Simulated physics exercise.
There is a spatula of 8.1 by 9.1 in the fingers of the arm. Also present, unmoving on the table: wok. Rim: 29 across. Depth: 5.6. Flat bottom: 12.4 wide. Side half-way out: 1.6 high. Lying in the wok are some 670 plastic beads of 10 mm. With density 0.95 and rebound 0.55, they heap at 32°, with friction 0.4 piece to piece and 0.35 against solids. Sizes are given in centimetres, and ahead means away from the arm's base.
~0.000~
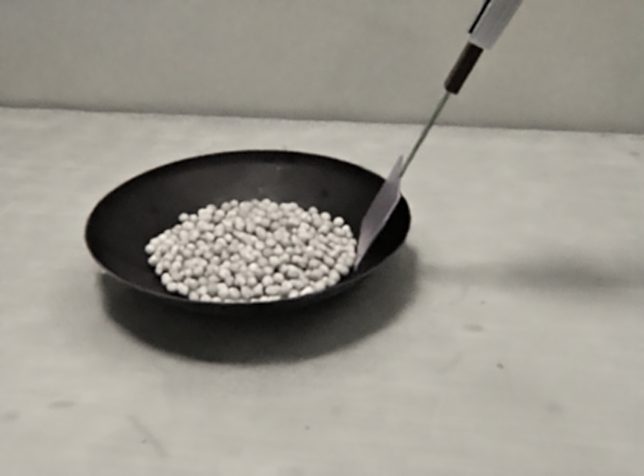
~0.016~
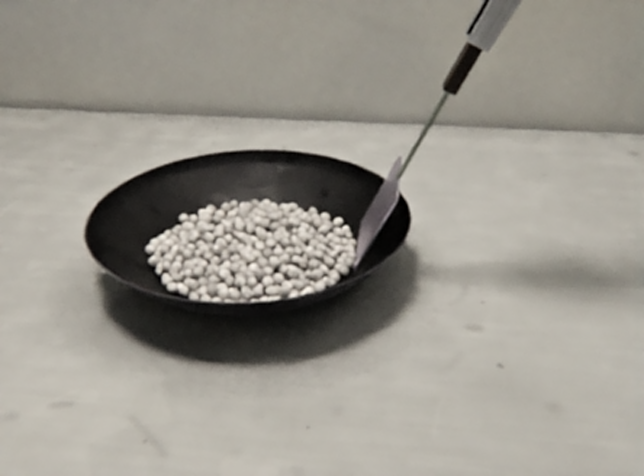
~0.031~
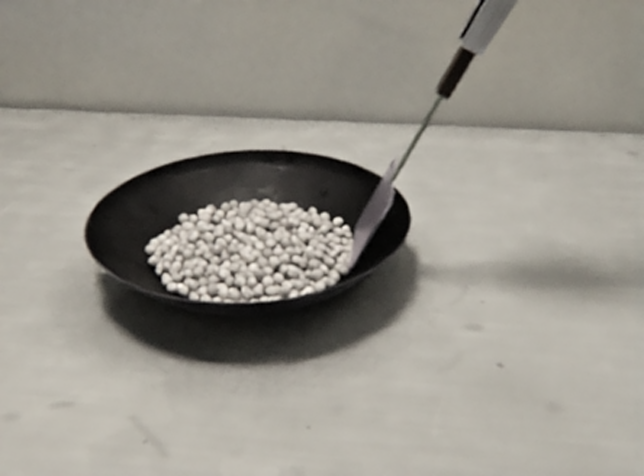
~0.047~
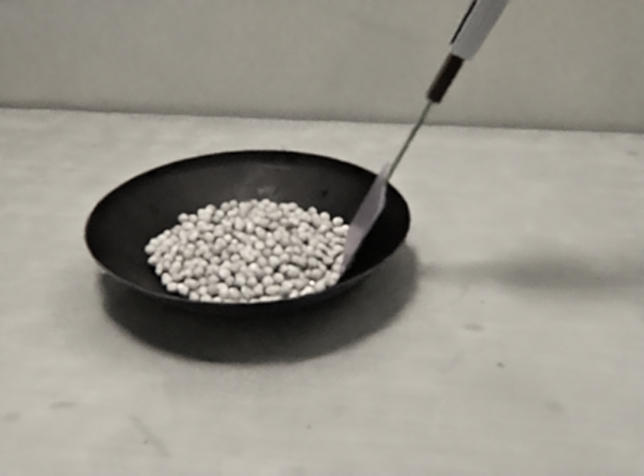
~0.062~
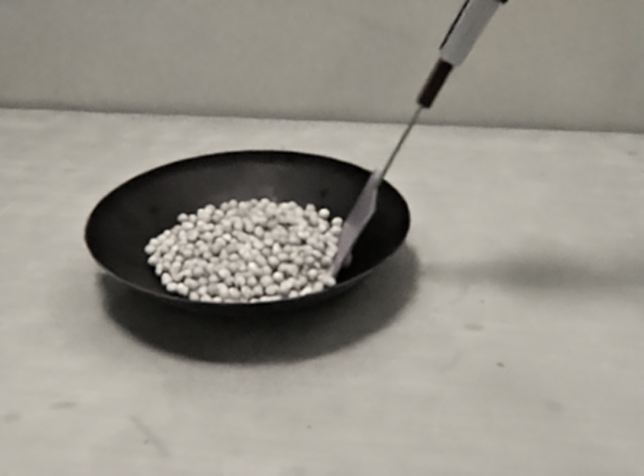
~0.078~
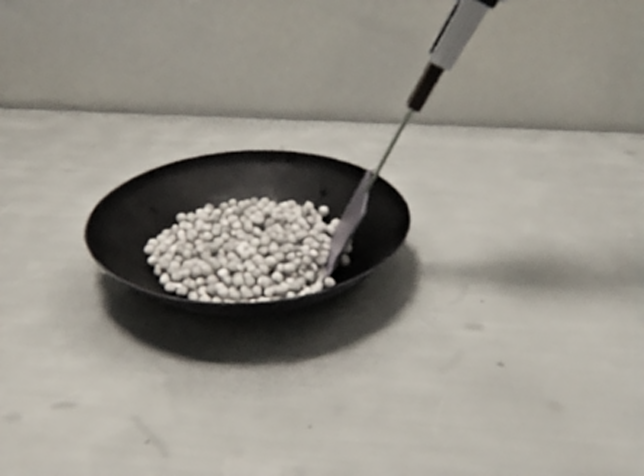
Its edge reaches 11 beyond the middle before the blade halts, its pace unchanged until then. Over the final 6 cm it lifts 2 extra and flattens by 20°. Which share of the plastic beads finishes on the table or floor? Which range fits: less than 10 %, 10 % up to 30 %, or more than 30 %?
The range that fits is 10 % up to 30 %.
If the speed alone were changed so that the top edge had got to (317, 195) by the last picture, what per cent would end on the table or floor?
About 45 percent.
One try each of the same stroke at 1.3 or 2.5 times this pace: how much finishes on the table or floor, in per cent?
Some 30 per cent, then some 45 per cent, on the table or floor.
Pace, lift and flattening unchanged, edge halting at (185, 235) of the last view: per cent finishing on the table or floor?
0 %, roughly.
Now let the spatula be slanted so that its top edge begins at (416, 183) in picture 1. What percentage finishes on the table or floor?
About 25%.
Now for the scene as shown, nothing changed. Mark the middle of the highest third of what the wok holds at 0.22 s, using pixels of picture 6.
Around (206, 235).
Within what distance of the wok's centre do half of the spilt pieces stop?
The answer is around 24 cm.
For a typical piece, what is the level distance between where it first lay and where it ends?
Around 5 cm, measured level.
After 0.22 s, sloping 65°, highest piece 4 above the table; 672 in the wok.
After 0.36 s, sloping 60°, highest piece 6 above the table; 672 in the wok.
After 0.63 s, sloping 45°, highest piece 6 above the table; 539 in the wok, 128 on the table or floor, 5 on the blade or in flight.
After 1.68 s, sloping 45°, highest piece 5 above the table; 539 in the wok, 133 on the table or floor.
In the end, 539 in the wok, 133 on the table or floor. That is 20 % on the table or floor.
